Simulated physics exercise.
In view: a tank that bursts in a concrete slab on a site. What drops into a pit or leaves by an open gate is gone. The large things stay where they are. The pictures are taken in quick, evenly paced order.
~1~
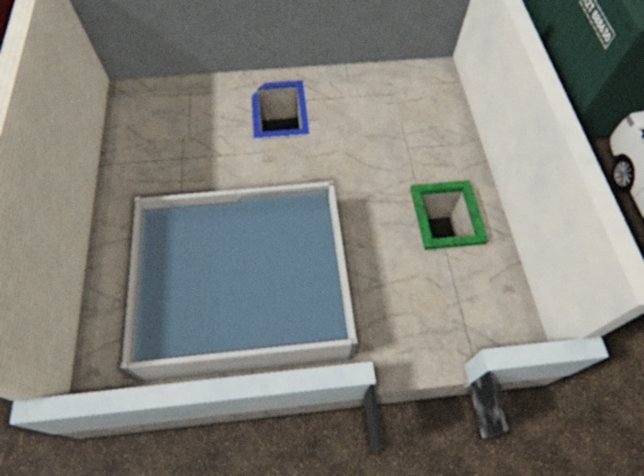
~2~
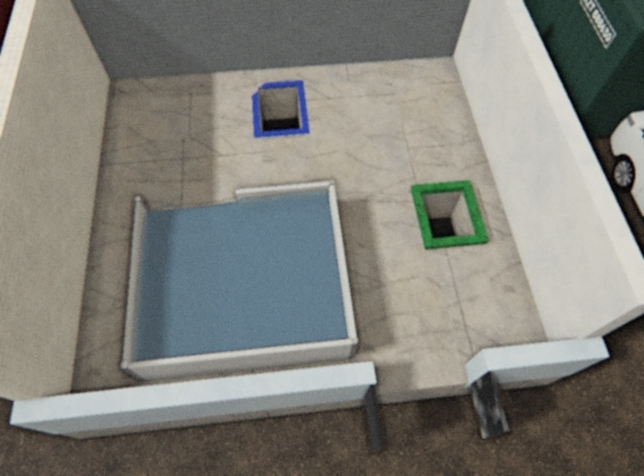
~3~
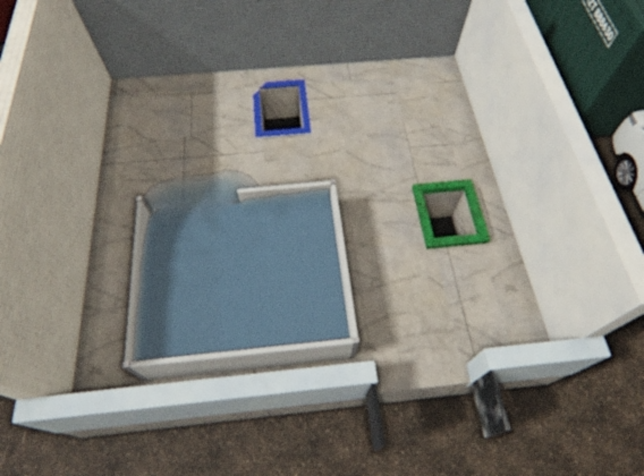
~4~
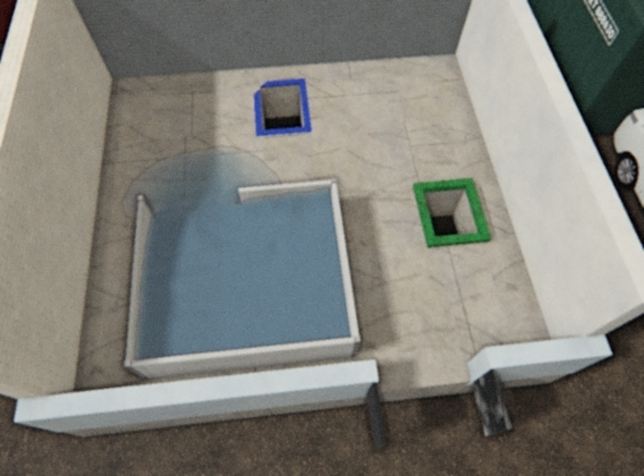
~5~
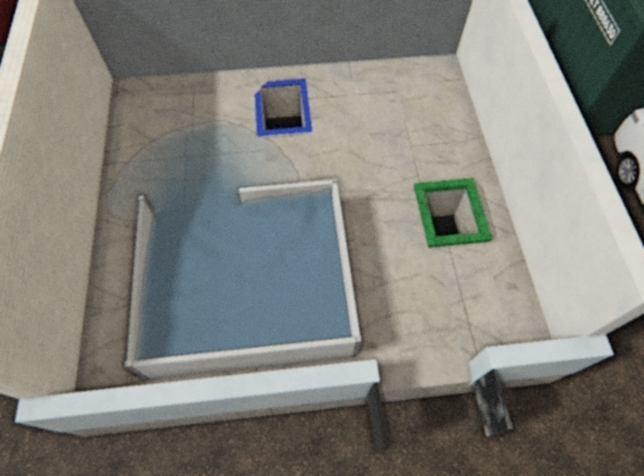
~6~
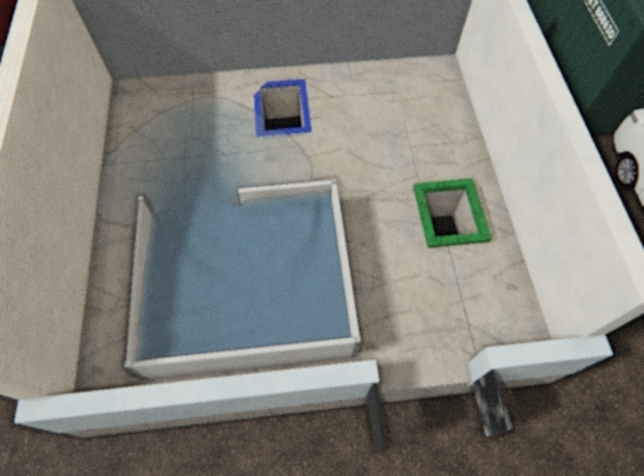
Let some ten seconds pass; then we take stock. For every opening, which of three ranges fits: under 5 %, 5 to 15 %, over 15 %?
In order: The gate will take below five per cent, the green pit will take below five per cent, the blue pit will take beyond fifteen per cent.
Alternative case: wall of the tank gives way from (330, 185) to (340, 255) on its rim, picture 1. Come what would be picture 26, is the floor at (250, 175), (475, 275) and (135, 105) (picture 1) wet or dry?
Going point by point: Left unwetted, waterlogged, left unwetted.
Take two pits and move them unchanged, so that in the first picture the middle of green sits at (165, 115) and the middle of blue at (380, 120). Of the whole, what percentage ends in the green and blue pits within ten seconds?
Per cent, approx.: Green 20, blue 14.
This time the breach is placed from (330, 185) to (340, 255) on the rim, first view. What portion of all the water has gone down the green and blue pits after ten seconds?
Green 25 %, blue 10 %.
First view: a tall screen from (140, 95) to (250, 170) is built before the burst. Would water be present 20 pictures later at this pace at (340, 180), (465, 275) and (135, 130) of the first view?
One after the other: Awash, dry, covered.
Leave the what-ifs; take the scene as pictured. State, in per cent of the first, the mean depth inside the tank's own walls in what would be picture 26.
My reading is roughly 46 in a hundred.
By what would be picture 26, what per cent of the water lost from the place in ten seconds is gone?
Around 25 % of the total, roughly.
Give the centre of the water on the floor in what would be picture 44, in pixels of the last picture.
Roughly (235, 194) in the last picture.
A moment on, water covers 30 % of the floor; the gate 0 %, the green pit 0 %, the blue pit 1 %.
Next, water covers 35 % of the floor; the gate 0 %, the green pit 0 %, the blue pit 3 %.
Then, water covers 50 % of the floor; the gate 0 %, the green pit 0 %, the blue pit 9 %.
Later, water covers 70 % of the floor; the gate 0 %, the green pit 0 %, the blue pit 25 %.
In the end, water covers 90 % of the floor; the gate 1 %, the green pit 0 %, the blue pit 39 %.
